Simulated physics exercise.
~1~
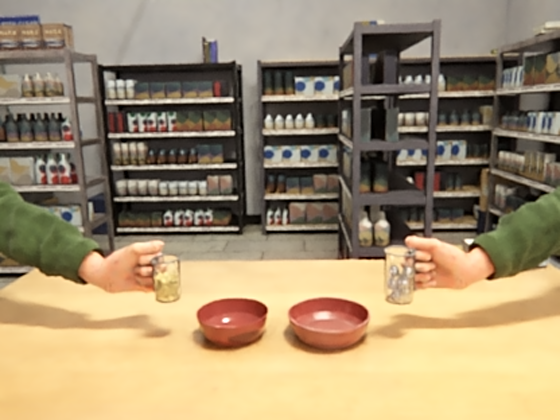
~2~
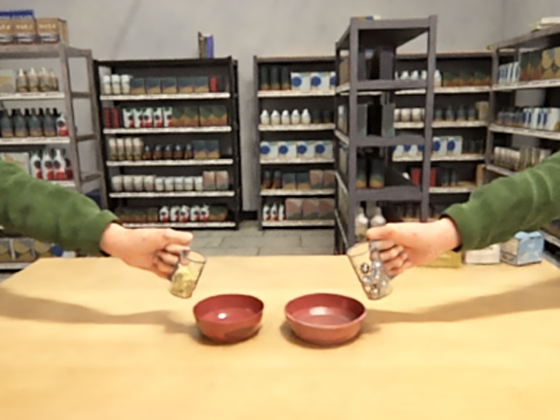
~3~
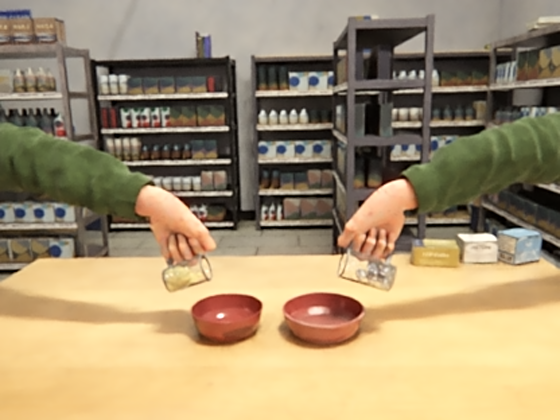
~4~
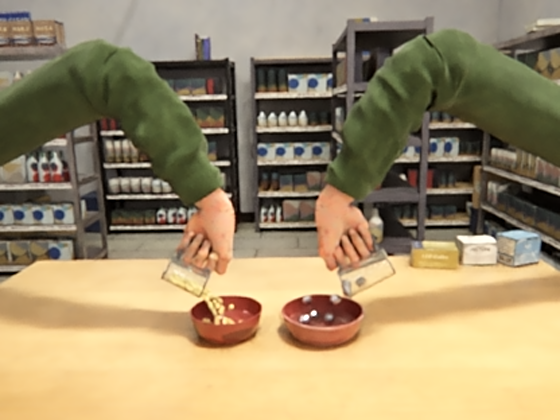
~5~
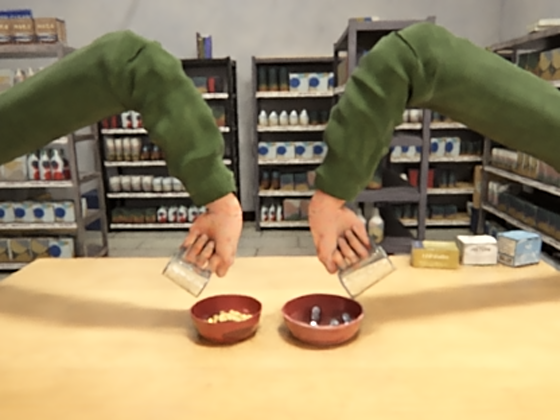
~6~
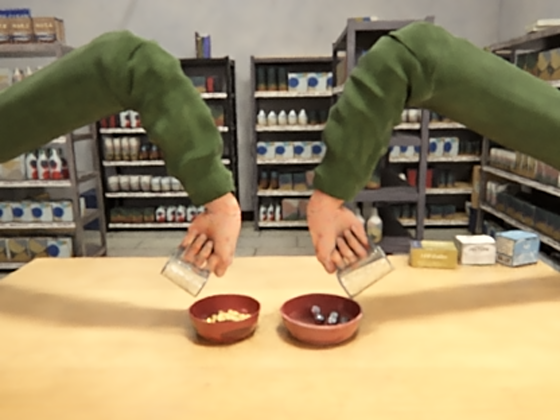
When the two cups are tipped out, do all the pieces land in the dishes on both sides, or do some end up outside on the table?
All the pieces land in the dishes, with the left dish catching its whole cupful and the right dish catching its whole cupful too.
We see two green-sleeved arms at a table in a room of stocked shelves, each hand bringing a clear cup toward a shallow red dish, then tipping it over until yellowish pieces fill the left dish and dark grey ones rest in the right.
